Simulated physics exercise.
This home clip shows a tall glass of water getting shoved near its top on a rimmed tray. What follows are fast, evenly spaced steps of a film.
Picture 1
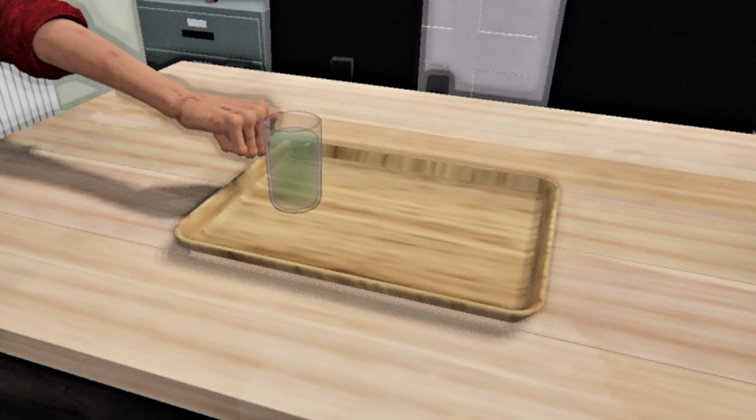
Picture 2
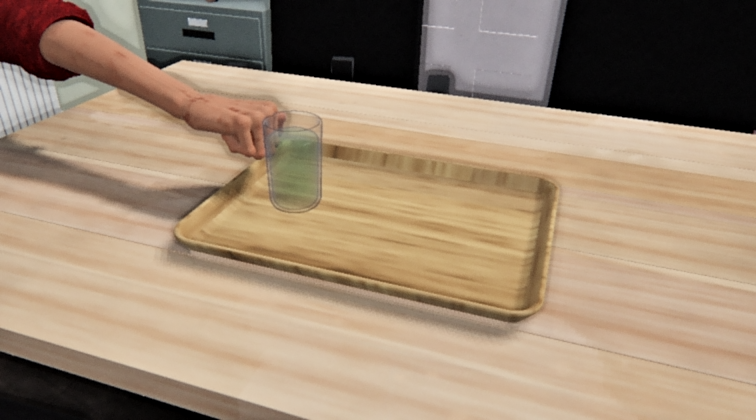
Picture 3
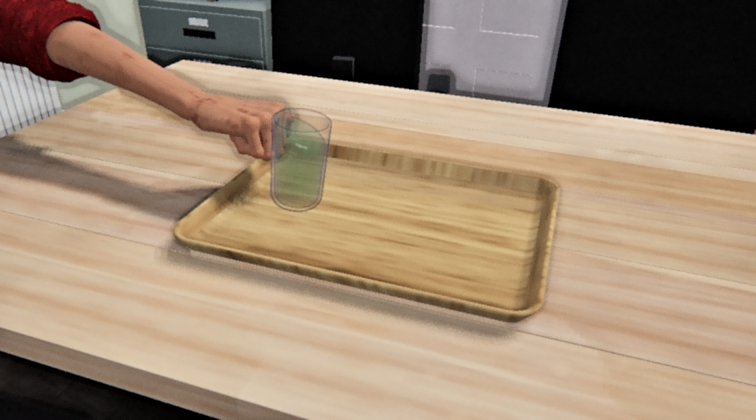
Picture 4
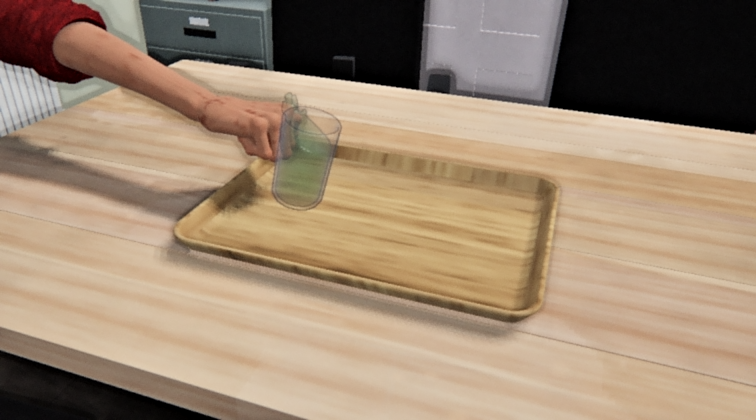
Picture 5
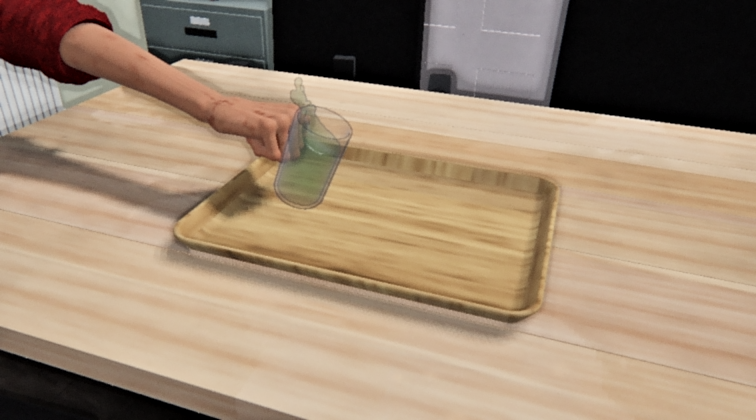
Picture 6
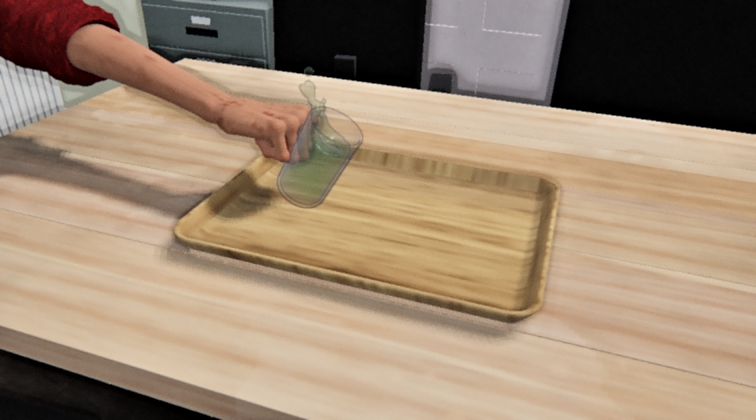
A pale wooden tabletop is seen from slightly above, with grey drawers and dark cabinets behind it. A rimmed, light-brown wooden tray lies on it, and a clear glass of greenish liquid stands at its left end beside a hand reaching from a red sleeve at upper left. The hand pushes the glass near its top, and it leans steadily rightward as liquid splashes up above its rim.
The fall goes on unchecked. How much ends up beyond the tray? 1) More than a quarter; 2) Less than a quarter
1.
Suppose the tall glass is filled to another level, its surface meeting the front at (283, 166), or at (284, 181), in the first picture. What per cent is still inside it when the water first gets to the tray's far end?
The first level leaves around 55 percent, the second around 55 percent.
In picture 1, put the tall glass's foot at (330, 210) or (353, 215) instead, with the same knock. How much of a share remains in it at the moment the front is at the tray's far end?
60 %, then 65 %, give or take.
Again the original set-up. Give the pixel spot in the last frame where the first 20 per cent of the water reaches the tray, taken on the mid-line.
I'd mark it somewhere close to pixel (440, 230).
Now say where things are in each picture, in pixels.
In the first picture, tilt 0°; right rim (318, 127); surface from (272, 132) to (318, 138); the tray's far rim is at (550, 238); the tray is clear ahead.
In the second picture, tilt 0°; right rim (318, 126); surface from (272, 131) to (318, 138).
In the third picture, tilt 7°; right rim (328, 129); surface from (280, 113) to (321, 141).
In the fourth picture, tilt 13°; right rim (338, 132); surface from (289, 116) to (332, 149); 1 per cent is over the edge.
In the fifth picture, tilt 21°; right rim (348, 137); surface from (293, 136) to (340, 149); 2 per cent is over the edge.
In the sixth picture, tilt 28°; right rim (359, 144); surface from (297, 143) to (351, 150); 3 per cent is over the edge.
A moment on, the tall glass lies on its side and 85 per cent is in the glass, 6 on the tray and 9 above or beyond its rim.
Next, the tall glass lies on its side and 43 per cent is in the glass, 53 on the tray and 5 above or beyond its rim.
Then the tall glass lies on its side and 24 per cent is in the glass, 51 on the tray and 25 above or beyond its rim.
Later the tall glass lies on its side and 13 per cent is in the glass, 47 on the tray and 40 above or beyond its rim.
At rest 60 per cent is held by tray and glass, 40 is off the tray.
